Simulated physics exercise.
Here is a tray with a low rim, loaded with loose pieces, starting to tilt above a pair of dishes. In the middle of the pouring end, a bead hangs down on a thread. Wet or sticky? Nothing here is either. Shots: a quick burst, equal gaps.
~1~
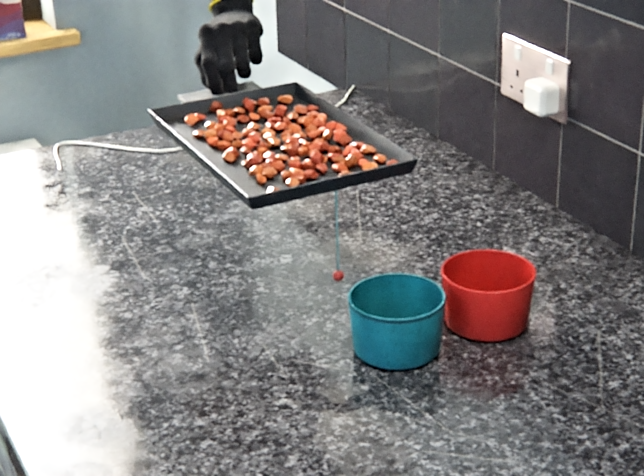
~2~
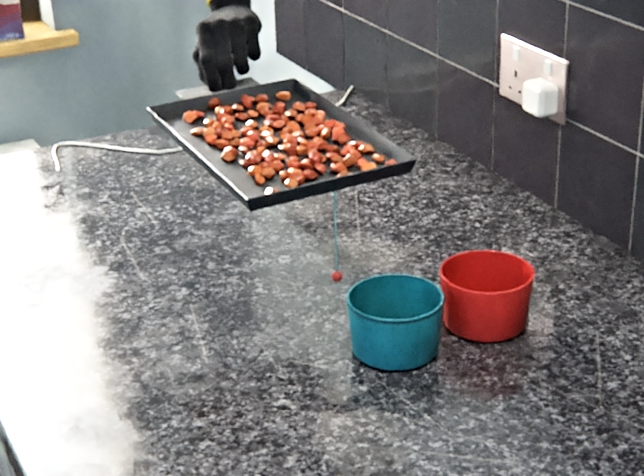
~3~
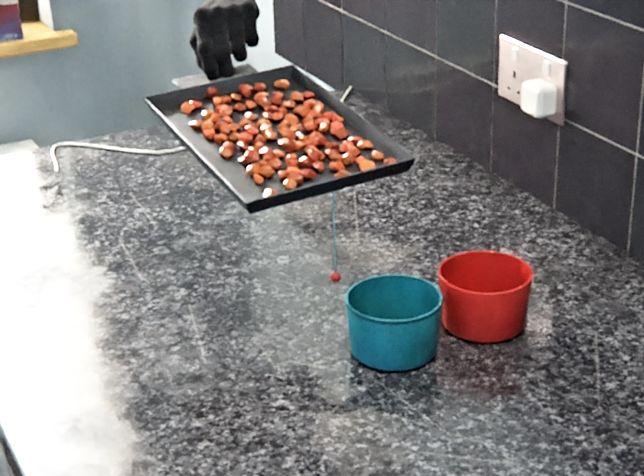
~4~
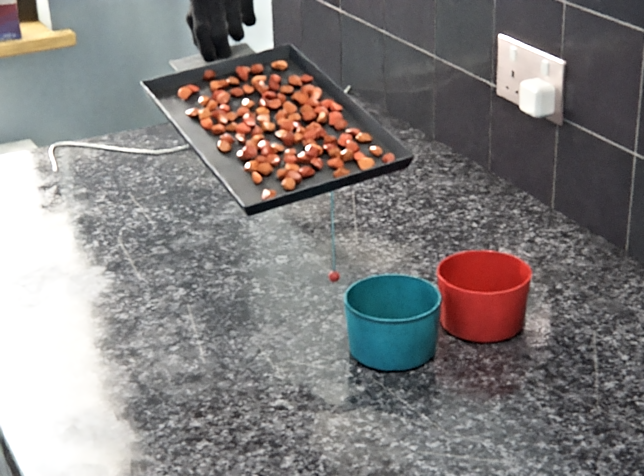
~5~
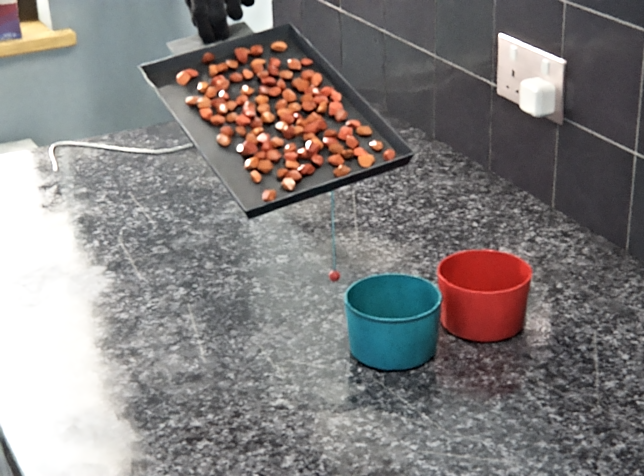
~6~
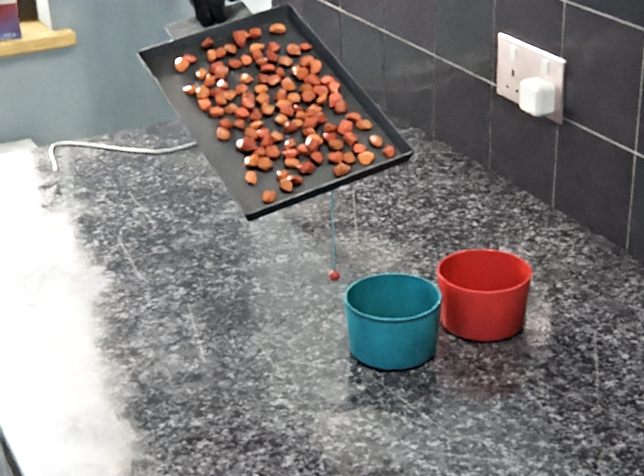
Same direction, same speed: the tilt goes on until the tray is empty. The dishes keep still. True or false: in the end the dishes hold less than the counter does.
True.
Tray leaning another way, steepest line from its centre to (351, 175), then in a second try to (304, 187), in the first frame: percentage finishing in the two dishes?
70 % and 20 %.
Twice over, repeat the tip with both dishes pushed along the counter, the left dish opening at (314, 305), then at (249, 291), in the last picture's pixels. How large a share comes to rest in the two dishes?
It comes to roughly 30 per cent in one try and roughly 10 per cent in the next.
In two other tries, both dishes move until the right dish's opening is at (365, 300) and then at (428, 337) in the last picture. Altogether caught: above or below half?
For the two tries in order: Exceeding half, not as much as half.
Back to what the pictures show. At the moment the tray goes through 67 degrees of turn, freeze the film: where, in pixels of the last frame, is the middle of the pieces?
The middle of the load sits near (273, 196).
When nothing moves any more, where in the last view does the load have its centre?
The centre comes to rest near (274, 390).
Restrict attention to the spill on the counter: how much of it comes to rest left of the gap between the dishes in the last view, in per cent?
Left portion: Around 100 %.
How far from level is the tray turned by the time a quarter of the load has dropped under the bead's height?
That would be about 75 degrees from level.
Soon, tray tipped steeply; most on the tray; a stray few outside both; about a quarter in the air.
A while on, tray tipped past a quarter turn; a stray few in the left dish; nearly all outside both; a small part in the air.
Towards the end, tray tipped past a quarter turn; a stray few in the left dish; nearly all outside both.
Finally, tray tipped past a quarter turn; a stray few in the left dish; none in the right dish; nearly all outside both.
